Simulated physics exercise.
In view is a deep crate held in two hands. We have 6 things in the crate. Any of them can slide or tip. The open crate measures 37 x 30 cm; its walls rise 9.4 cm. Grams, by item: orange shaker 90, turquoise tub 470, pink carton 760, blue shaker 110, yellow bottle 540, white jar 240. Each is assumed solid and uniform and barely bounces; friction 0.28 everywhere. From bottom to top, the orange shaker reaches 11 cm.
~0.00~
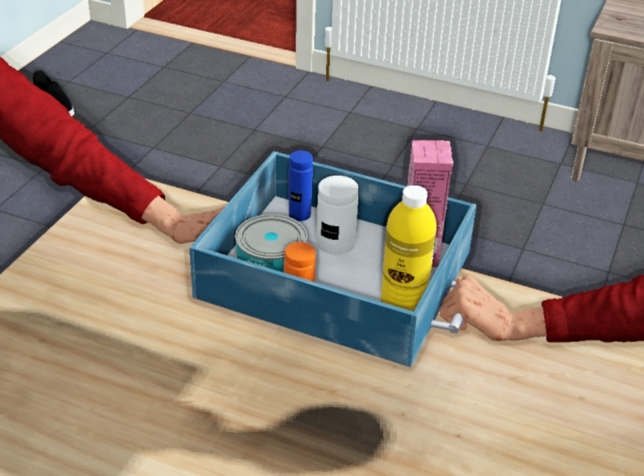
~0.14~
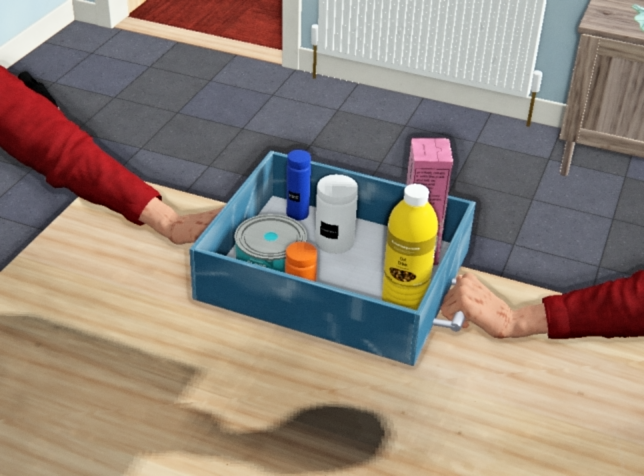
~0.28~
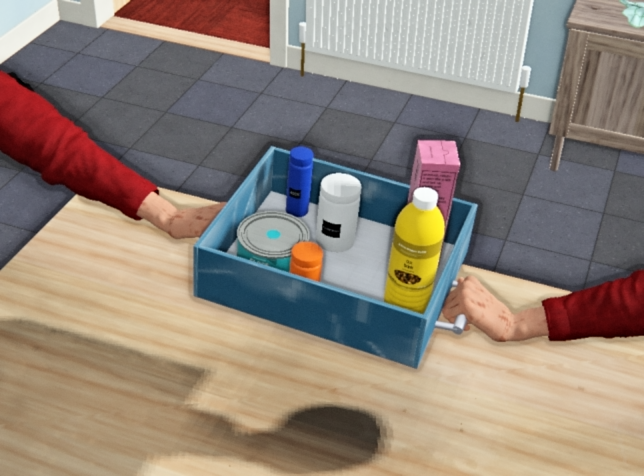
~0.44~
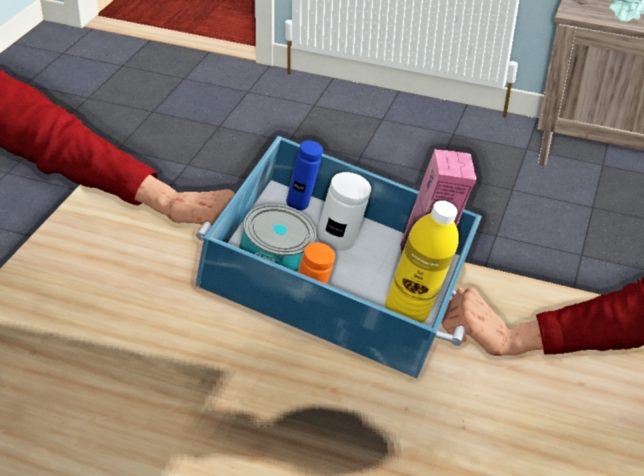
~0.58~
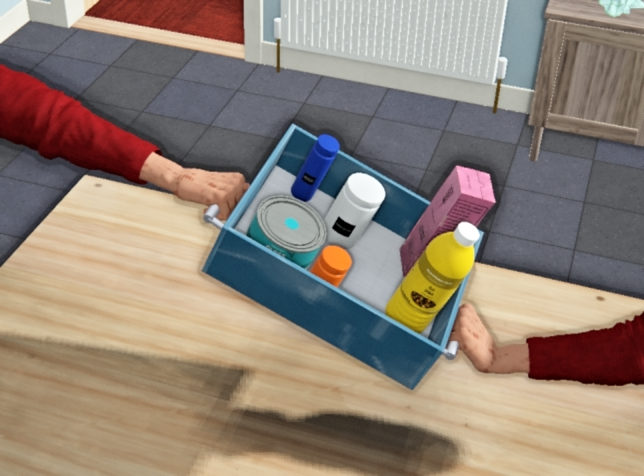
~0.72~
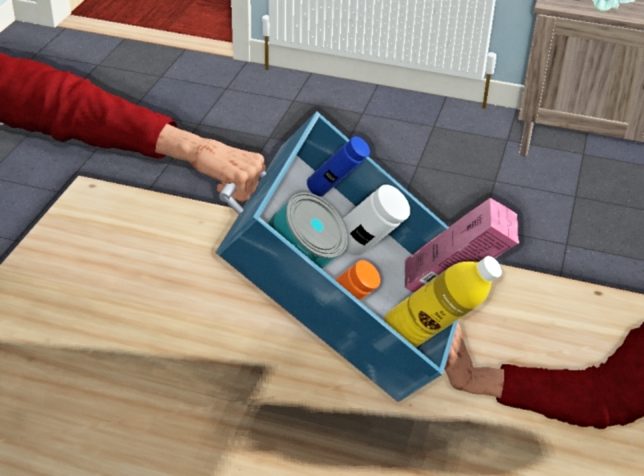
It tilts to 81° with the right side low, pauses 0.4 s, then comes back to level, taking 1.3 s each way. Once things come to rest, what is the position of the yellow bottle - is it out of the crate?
The yellow bottle is still in place.
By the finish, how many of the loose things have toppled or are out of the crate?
Total count: 2.
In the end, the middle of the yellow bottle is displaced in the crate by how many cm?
It ends up around 3 cm from its start.
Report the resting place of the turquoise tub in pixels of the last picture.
Its centre ends close to (377, 290) in the last view.
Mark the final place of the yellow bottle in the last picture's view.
Somewhere around (432, 232).
After 1.62 s, crate at 81°, right side down; blue shaker tipped 45° from how it sat; pink carton tipped 45° from how it sat; white jar slid 18 cm.
After 2.42 s, crate at 44°, right side down; pink carton and blue shaker now out of the crate; yellow bottle slid 3 cm near (446, 300); orange shaker slid 18 cm.
At rest (3.6 s), out of the crate, pink carton and blue shaker; not toppled but over 5 cm from the start, orange shaker, turquoise tub and white jar; the last one in place, give or take 5 cm. In the last view, yellow bottle near (432, 232).
